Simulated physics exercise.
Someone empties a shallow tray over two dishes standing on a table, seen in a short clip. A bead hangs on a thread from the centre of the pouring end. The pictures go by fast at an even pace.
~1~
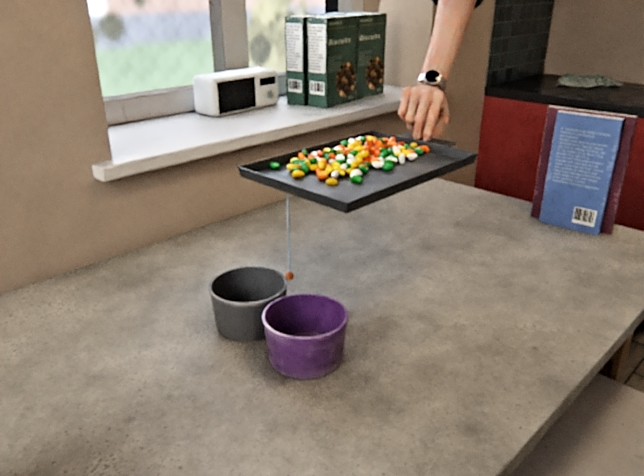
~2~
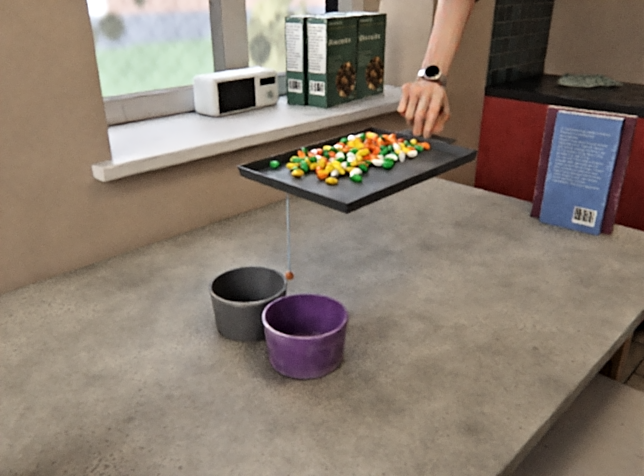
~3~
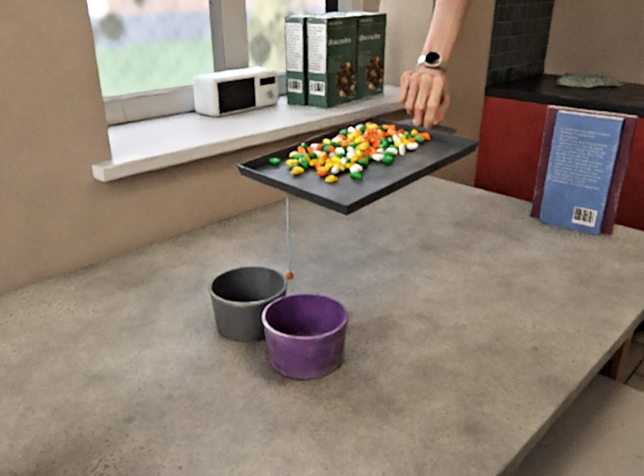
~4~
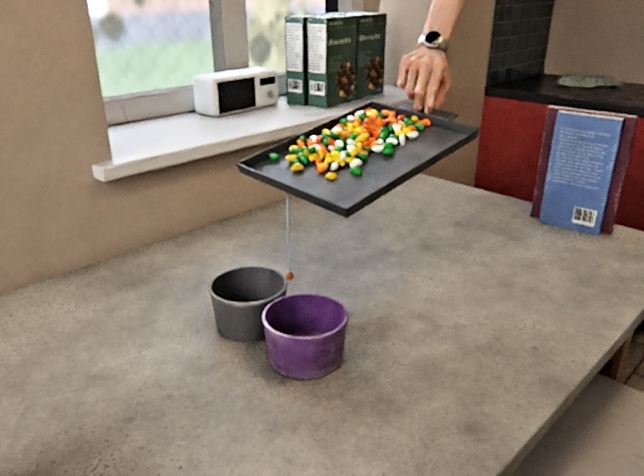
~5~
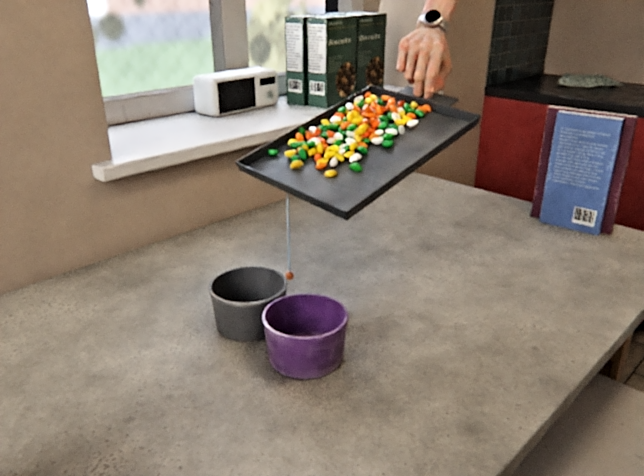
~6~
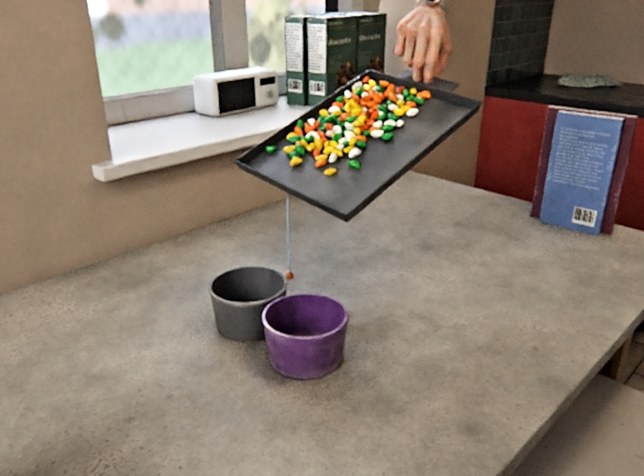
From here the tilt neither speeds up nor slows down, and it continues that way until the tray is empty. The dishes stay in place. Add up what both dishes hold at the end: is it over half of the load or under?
It comes to over half.
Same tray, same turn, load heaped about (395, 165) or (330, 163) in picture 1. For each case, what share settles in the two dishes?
It would be roughly 70 per cent for the first and roughly 70 per cent for the second.
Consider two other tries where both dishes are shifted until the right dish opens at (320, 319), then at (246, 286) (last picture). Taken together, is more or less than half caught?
Try 1: The greater share; try 2: A lesser share.
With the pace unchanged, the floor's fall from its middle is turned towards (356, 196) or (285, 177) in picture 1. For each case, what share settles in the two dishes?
Lab note: Case 1 near 60 %, case 2 near 50 %.
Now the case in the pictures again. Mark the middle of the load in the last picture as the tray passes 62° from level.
About (319, 178).
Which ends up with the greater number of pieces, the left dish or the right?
Well, that is right of the pair.
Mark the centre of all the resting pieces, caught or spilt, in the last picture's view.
Once it all stops, the middle lies near (305, 353).
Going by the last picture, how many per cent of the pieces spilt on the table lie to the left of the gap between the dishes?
Share to the left: Near 40 per cent.
Soon, tray tipped steeply; nearly all on the tray; a small part in the air.
A while on, tray tipped right over; about a quarter on the tray; about half in the right dish; a stray few in the left dish; about a quarter outside both; a small part in the air.
Towards the end, tray tipped past a quarter turn; about two thirds in the right dish; a small part in the left dish; about a third outside both; a stray few in the air.
Finally, tray tipped past a quarter turn; about two thirds in the right dish; a small part in the left dish; about a third outside both; a stray few in the air.
